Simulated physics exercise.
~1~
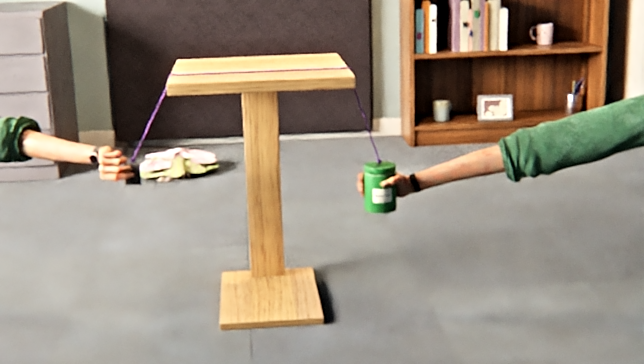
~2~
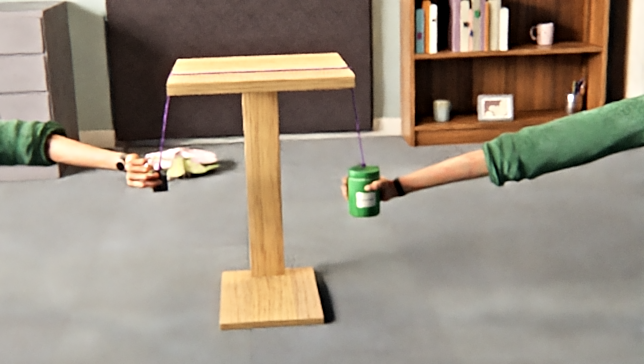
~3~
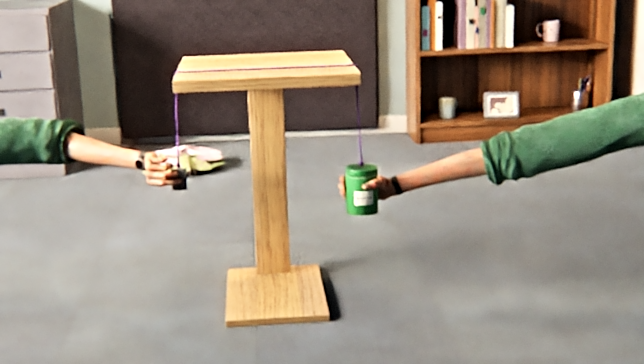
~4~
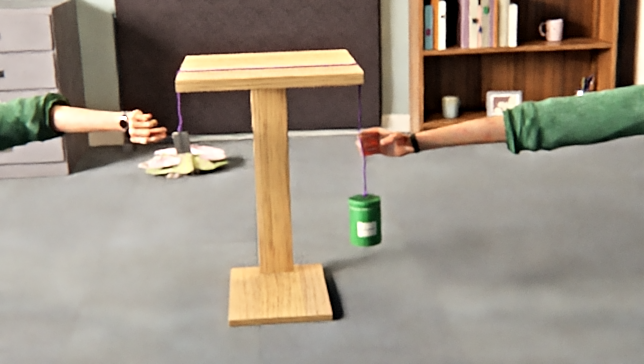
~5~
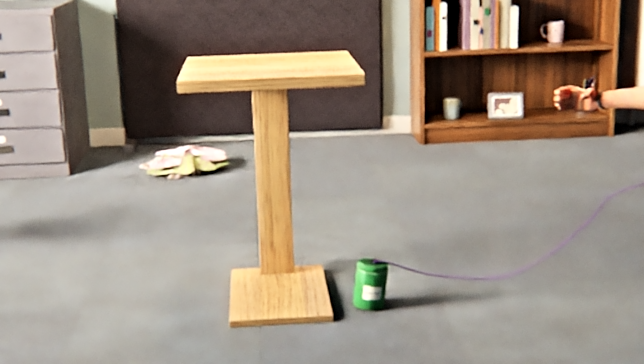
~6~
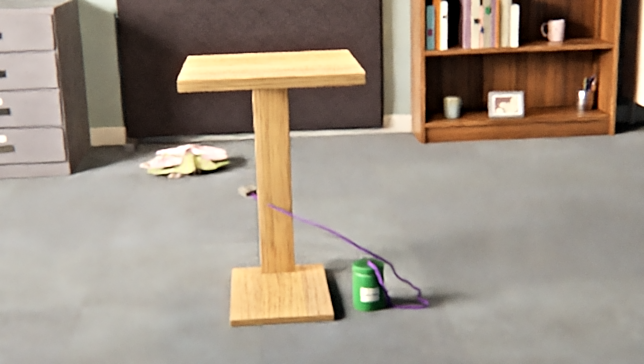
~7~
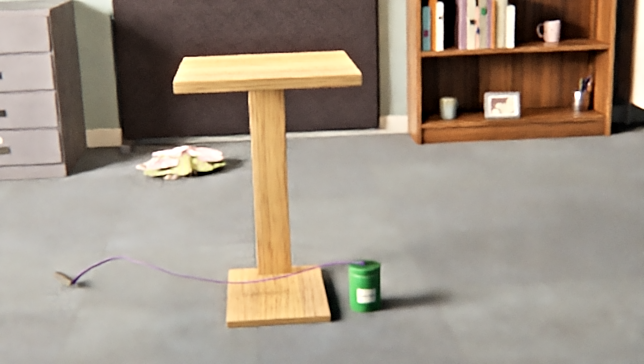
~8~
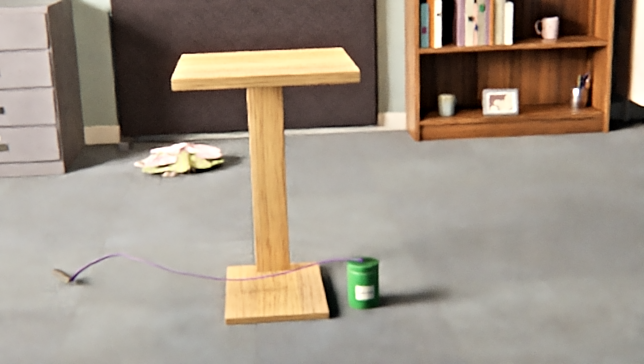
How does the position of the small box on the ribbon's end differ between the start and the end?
At the start, a hand holds the small box up in the air to the left of the tabletop. At the end, it lies on the floor to the left of the table's base, lower and a little farther left than before.
